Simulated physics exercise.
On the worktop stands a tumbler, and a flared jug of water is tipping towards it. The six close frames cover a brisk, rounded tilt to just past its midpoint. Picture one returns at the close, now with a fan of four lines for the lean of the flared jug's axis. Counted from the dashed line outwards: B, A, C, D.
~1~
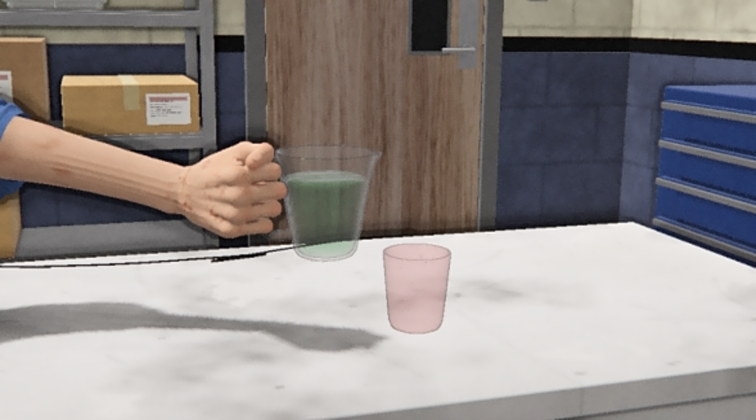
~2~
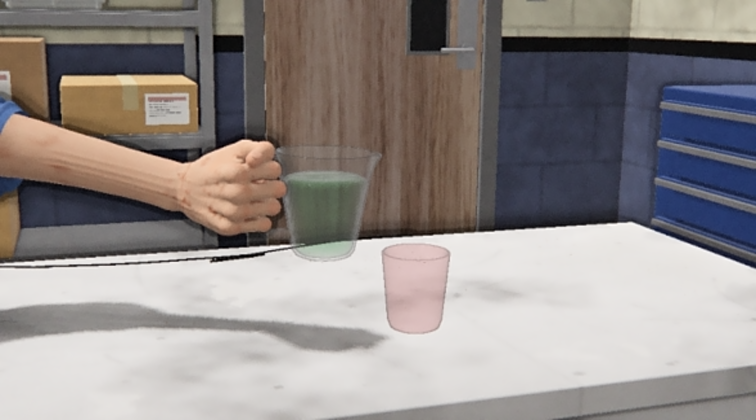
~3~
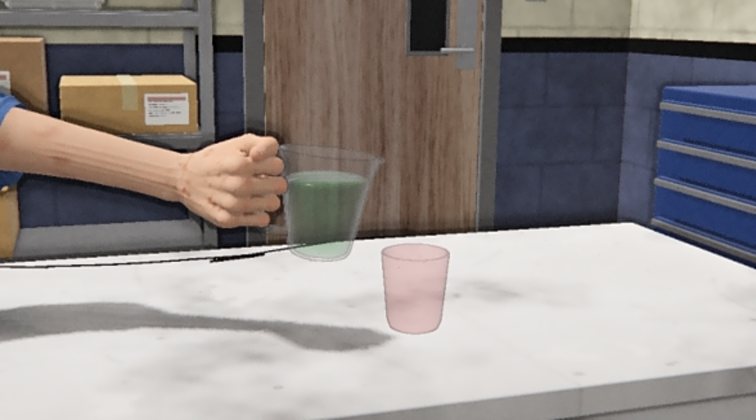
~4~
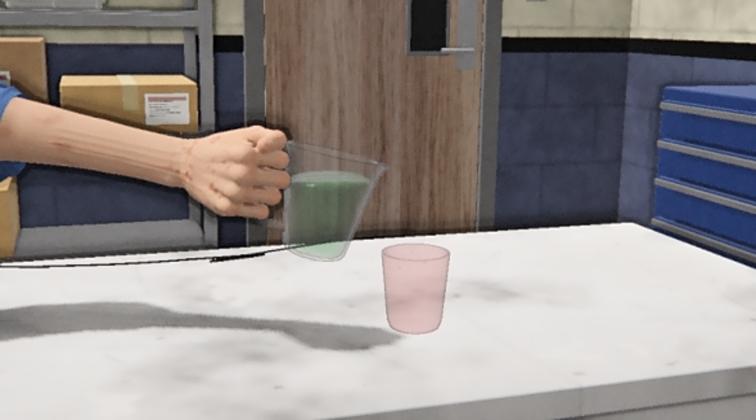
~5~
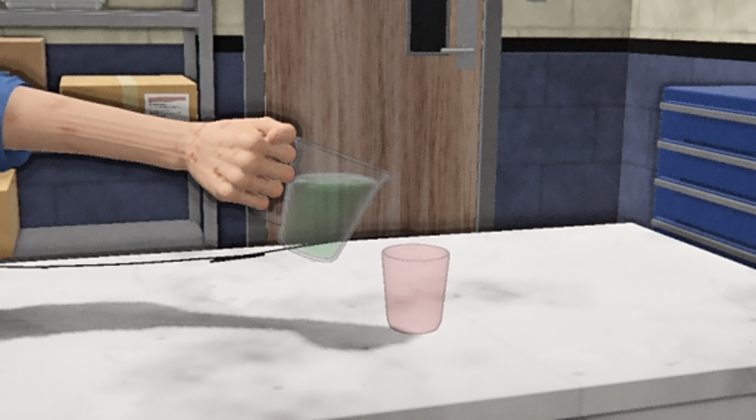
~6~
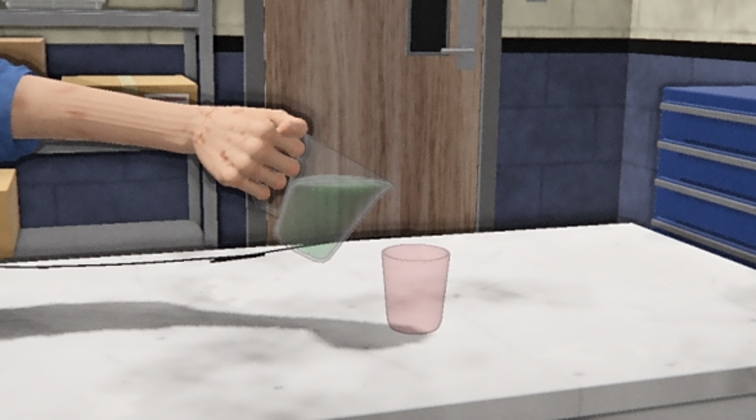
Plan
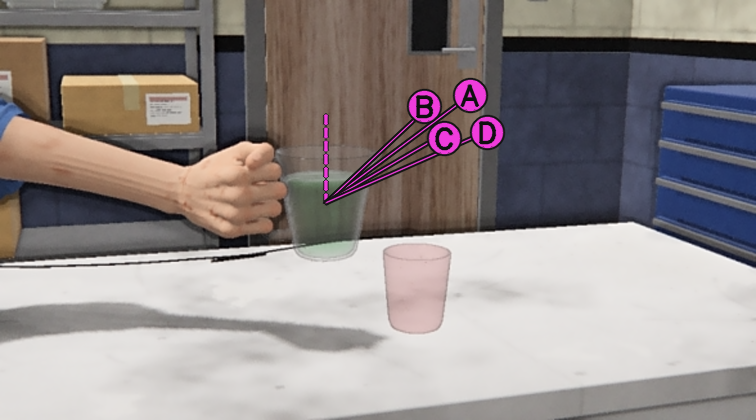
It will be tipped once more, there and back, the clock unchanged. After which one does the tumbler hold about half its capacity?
A beats the others.
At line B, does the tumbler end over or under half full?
Under half.
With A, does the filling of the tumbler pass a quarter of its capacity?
Yes, clearly.
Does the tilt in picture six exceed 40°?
No.
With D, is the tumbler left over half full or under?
Over.
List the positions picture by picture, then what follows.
The first picture shows upright, lip at (379, 152); rim of the tumbler round (417, 251); nothing has left yet.
The second picture shows upright, lip at (379, 154); nothing has left yet.
The third picture shows tipped about 6°, lip at (382, 158); nothing has left yet.
The fourth picture shows tipped about 13°, lip at (387, 165); nothing has left yet.
The fifth picture shows tipped about 21°, lip at (390, 175); nothing has left yet.
The sixth picture shows tipped about 30°, lip at (393, 186); nothing has left yet.
On the marked copy, A at (456, 105); B at (413, 120); C at (427, 143); D at (471, 138).
For line A, the tumbler ends with about 51 % of what it can hold.
For line B, the tumbler ends with about 34 % of what it can hold.
For line C, the tumbler ends with about 70 % of what it can hold.
For line D, the tumbler ends with about 85 % of what it can hold; 4 % of the water is spilt.
